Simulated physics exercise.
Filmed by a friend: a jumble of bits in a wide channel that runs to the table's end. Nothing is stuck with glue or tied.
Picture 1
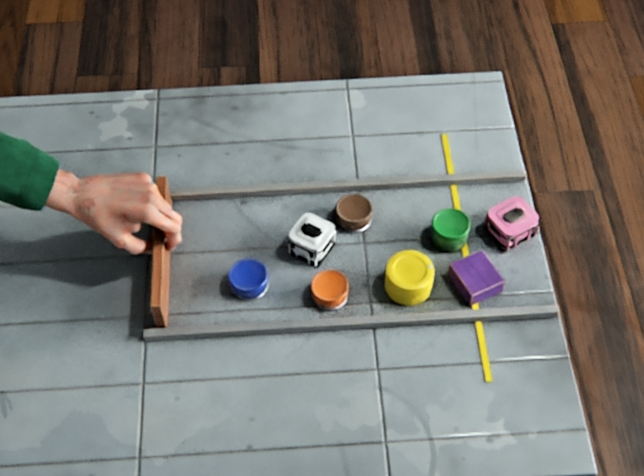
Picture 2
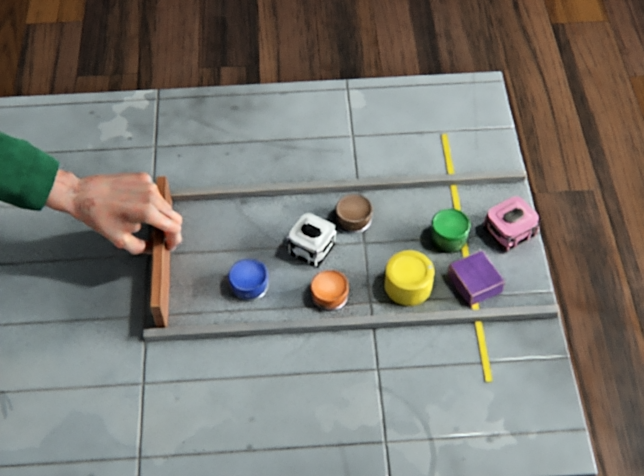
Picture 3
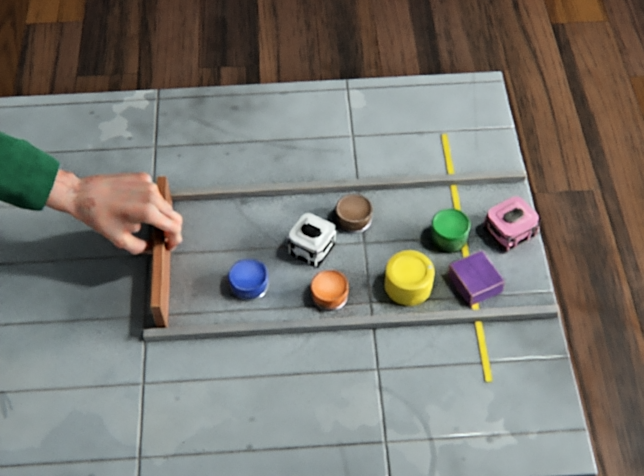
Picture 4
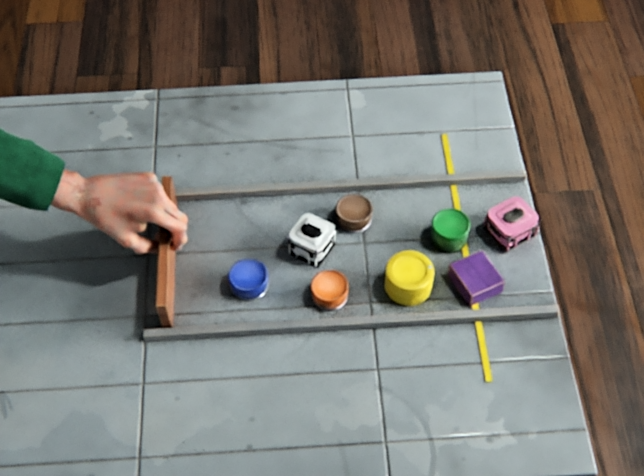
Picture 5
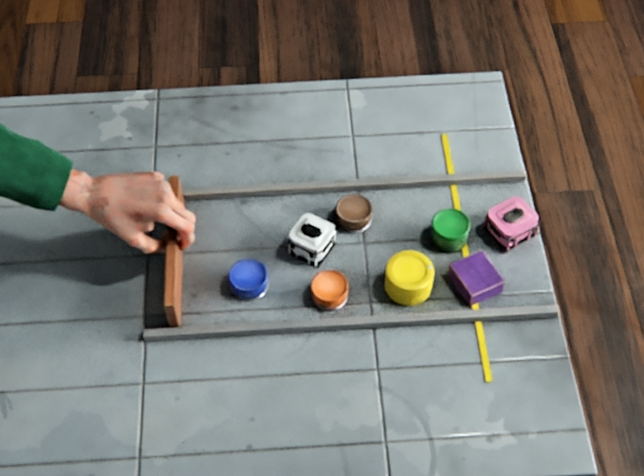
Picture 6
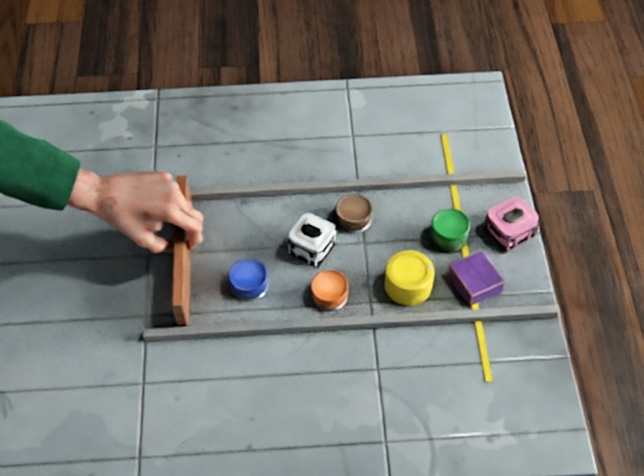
On a grey tiled tabletop, a hand slides a wooden board slightly right toward scattered colourful objects.
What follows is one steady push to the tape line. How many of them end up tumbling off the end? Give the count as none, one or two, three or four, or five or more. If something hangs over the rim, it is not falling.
The count is one or two.
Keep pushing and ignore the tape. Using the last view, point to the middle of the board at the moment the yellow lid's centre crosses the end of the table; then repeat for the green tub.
The middle sits near (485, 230) for the first and near (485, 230) for the other.
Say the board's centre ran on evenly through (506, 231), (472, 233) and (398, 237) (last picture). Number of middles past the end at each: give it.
In order, that gives 4, then 2, then 0.
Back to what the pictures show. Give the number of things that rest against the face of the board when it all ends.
The count in contact is 4.
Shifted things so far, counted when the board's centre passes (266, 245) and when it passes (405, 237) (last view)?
The counts are 1 and 7.
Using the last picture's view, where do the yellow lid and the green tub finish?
Roughly (529, 273); the other one roughly (516, 223).
A little later, none off yet; pink case at rest near (511, 224); purple block at rest near (476, 278); green tub at rest near (450, 231).
When it is over, the number that fall off is one or two; down, purple block and pink case.
